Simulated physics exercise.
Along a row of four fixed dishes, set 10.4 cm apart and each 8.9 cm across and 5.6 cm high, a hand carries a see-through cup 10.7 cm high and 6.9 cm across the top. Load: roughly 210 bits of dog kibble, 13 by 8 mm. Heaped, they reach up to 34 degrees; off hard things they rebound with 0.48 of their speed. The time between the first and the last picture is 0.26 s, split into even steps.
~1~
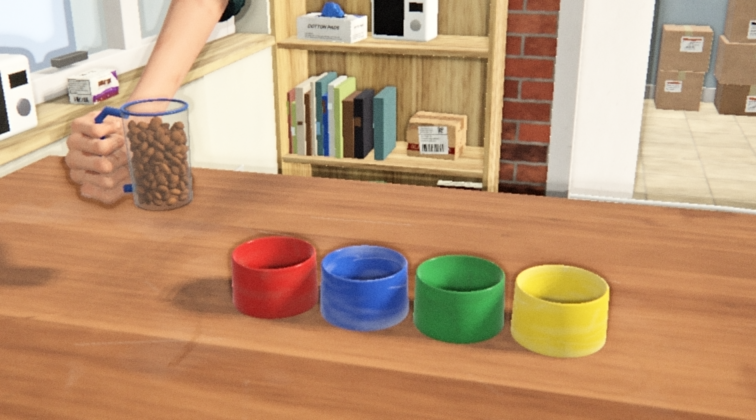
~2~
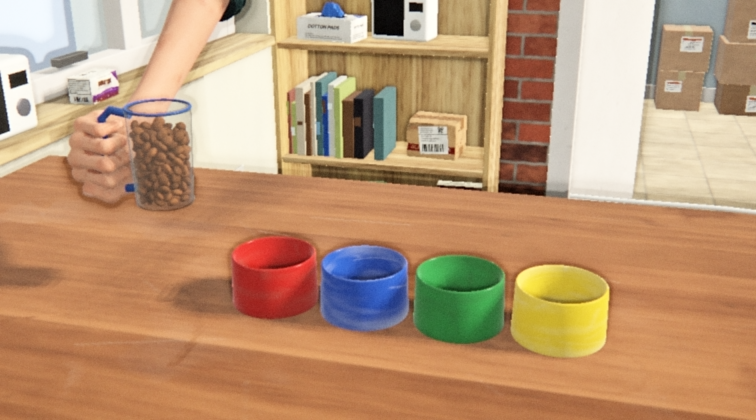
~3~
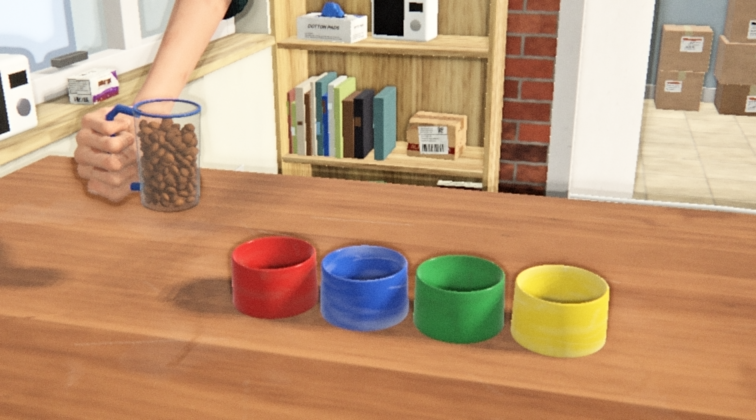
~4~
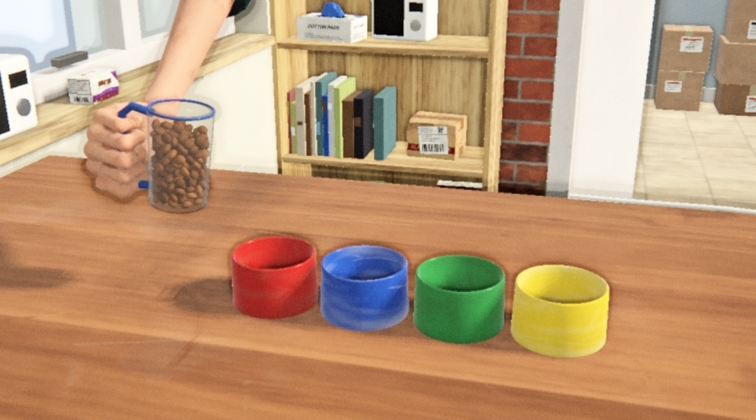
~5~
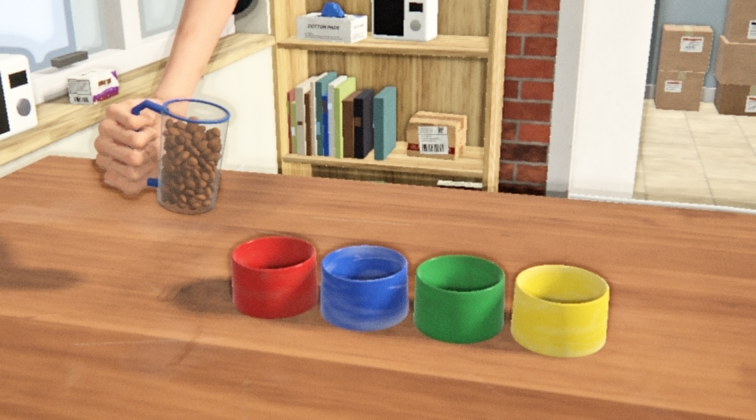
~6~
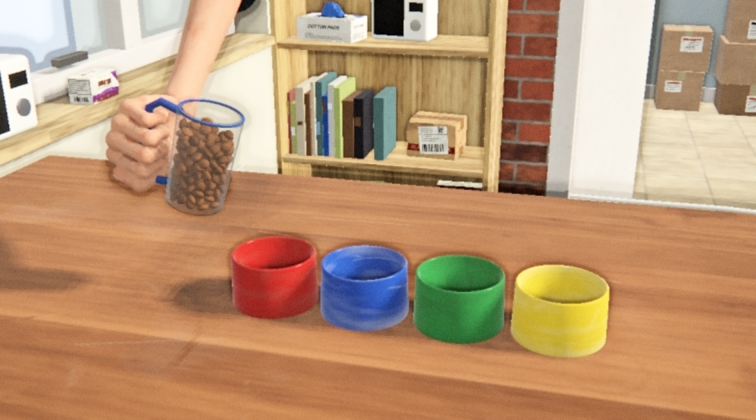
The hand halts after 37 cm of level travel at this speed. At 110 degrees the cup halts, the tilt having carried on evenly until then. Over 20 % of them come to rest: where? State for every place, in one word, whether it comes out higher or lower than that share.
Red: Lower, blue: Lower, green: Lower, yellow: Higher, counter: Lower.
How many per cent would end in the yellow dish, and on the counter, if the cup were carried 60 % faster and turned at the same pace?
Then: Yellow 90, counter 0.
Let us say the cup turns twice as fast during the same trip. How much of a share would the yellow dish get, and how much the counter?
Result - yellow dish: 50; counter: 10.
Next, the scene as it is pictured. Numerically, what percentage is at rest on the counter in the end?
0 per cent.
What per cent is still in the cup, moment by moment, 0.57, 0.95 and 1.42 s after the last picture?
Series: 100 / 100 / 50 per cent.
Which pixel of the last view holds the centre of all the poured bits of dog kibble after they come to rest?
I'd put it at about (558, 309).
Then, 0.57 s after the last picture, tilt 62 degrees; cup holds 100 %.
Then, 0.95 s after the last picture, tilt 92 degrees; cup holds 100 %.
Then, 1.42 s after the last picture, tilt 110 degrees; cup holds 50 %, yellow 40 %.
In the end, red 0 %, blue 0 %, green 0 %, yellow 90 %, counter 0 %, cup 5 %.
